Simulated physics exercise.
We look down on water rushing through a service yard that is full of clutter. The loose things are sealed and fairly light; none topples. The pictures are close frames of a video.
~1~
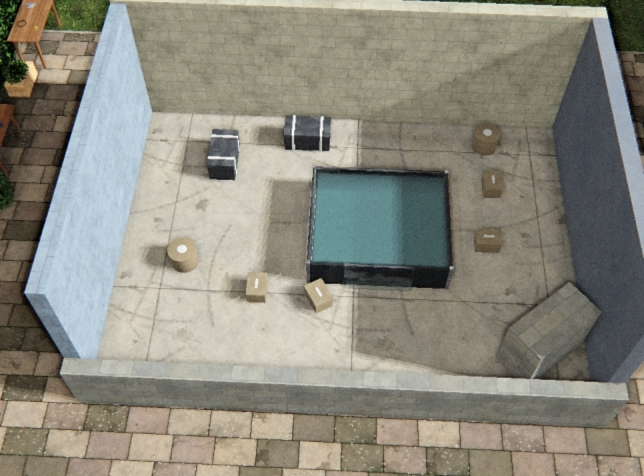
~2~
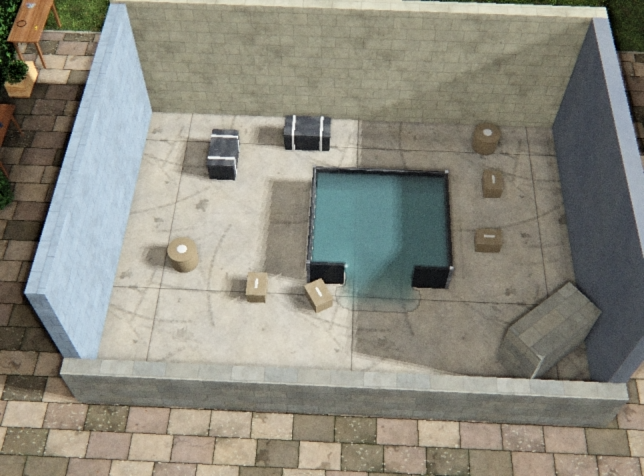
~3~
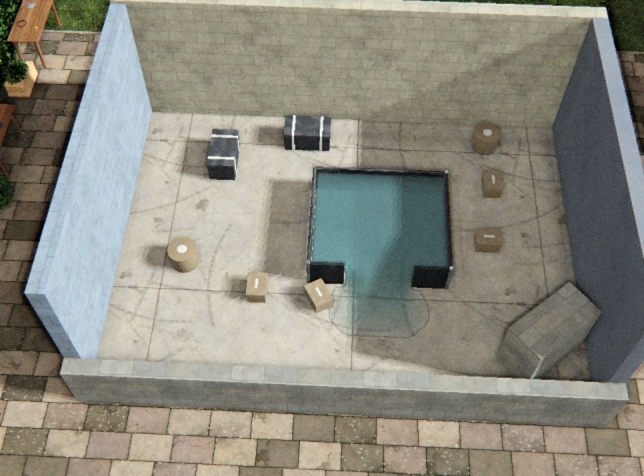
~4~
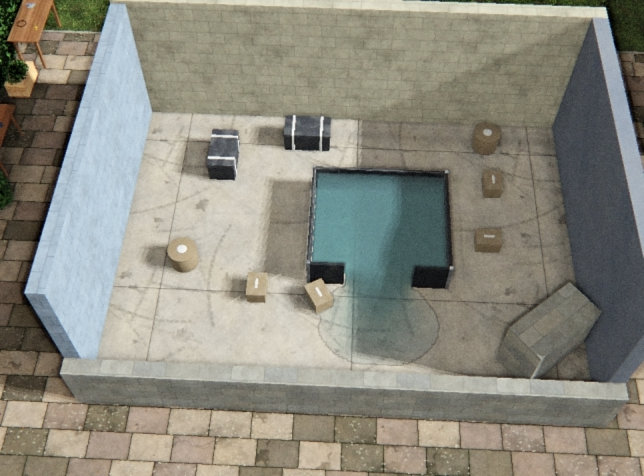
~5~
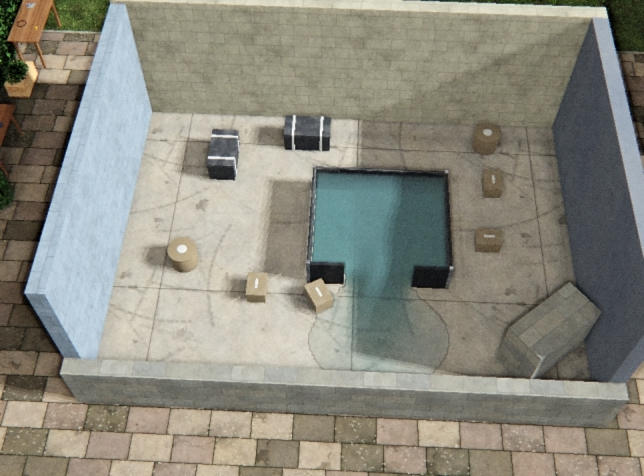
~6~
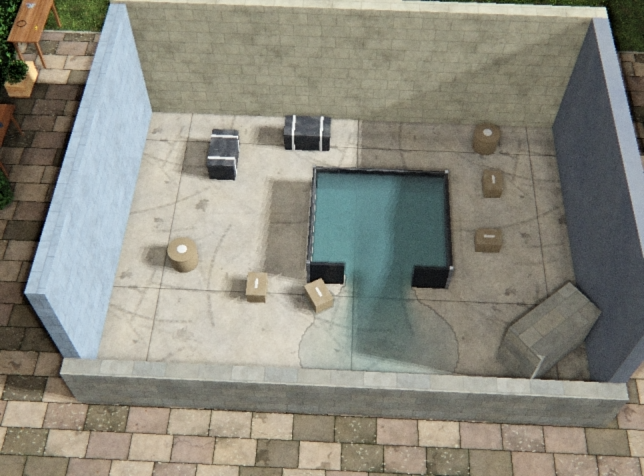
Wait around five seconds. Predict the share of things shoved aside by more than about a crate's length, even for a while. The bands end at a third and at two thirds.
Share: Less than a third.
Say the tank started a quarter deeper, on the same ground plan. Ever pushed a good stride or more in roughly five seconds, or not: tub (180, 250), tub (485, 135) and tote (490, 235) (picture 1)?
In turn: Moved that far, no, pushed that far.
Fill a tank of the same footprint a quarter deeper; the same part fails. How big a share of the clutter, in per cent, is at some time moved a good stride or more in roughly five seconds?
Near 20 in a hundred.
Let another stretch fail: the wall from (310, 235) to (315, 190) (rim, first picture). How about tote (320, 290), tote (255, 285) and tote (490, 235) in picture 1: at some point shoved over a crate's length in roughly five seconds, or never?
One after the other: Short of that, less than that, under that.
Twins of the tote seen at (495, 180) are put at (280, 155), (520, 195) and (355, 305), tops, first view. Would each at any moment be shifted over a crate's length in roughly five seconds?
As listed: No, no, swept aside.
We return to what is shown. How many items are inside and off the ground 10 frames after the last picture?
I count 0.
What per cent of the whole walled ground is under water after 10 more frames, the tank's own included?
Close to 30 %.
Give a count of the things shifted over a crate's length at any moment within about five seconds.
That makes 2.
A moment on, 0 of 8 are well off their spots; 0 afloat.
Next, 0 of 8 are well off their spots; 0 afloat.
Later, 0 of 8 are well off their spots; 0 afloat.
In the end, 2 of 8 are well off their spots, and 2 have been at some point; 0 afloat.
